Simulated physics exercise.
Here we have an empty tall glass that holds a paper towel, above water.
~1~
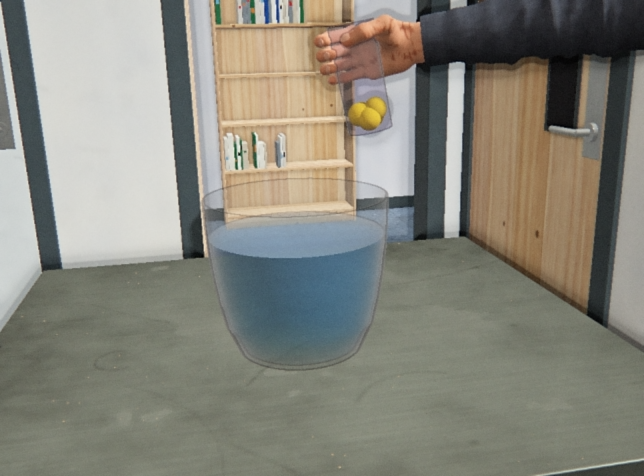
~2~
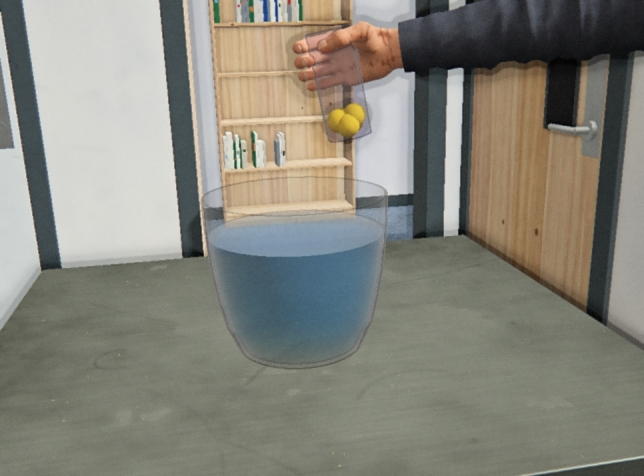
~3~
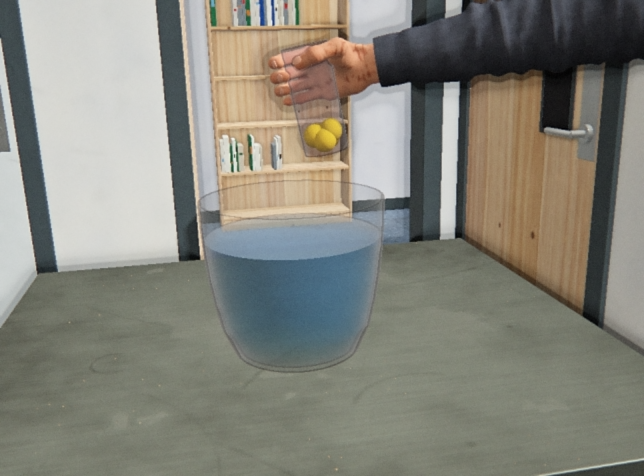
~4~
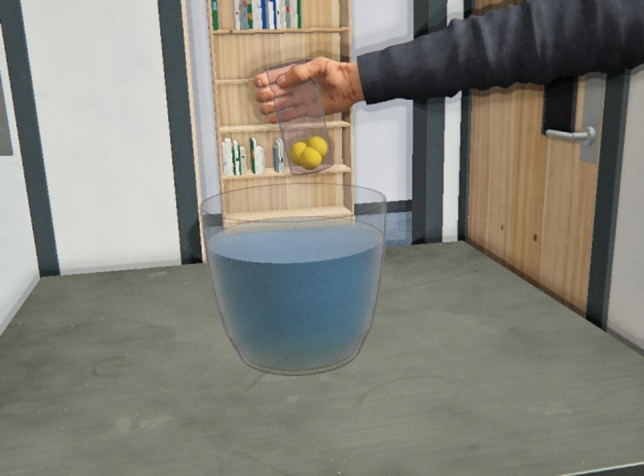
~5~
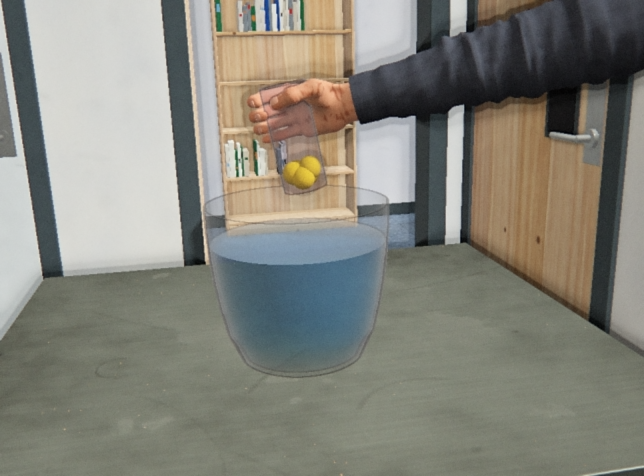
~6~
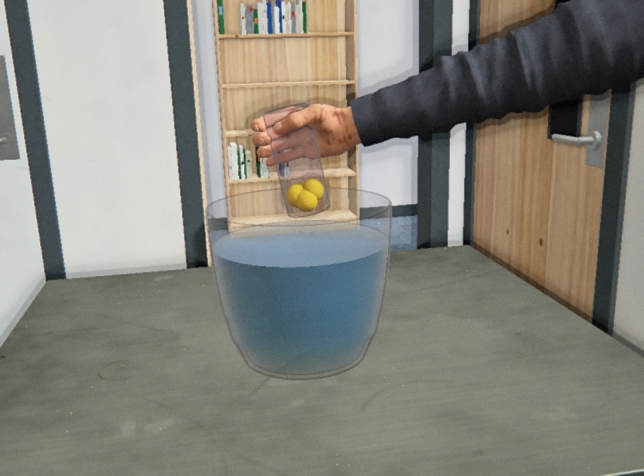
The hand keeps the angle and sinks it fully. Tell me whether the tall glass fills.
It becomes sodden.
A moment on, the tall glass enters the water.
Further on, water pours in as the air escapes.
When it is over, the tall glass is under, flooded, and the paper towel is wet.
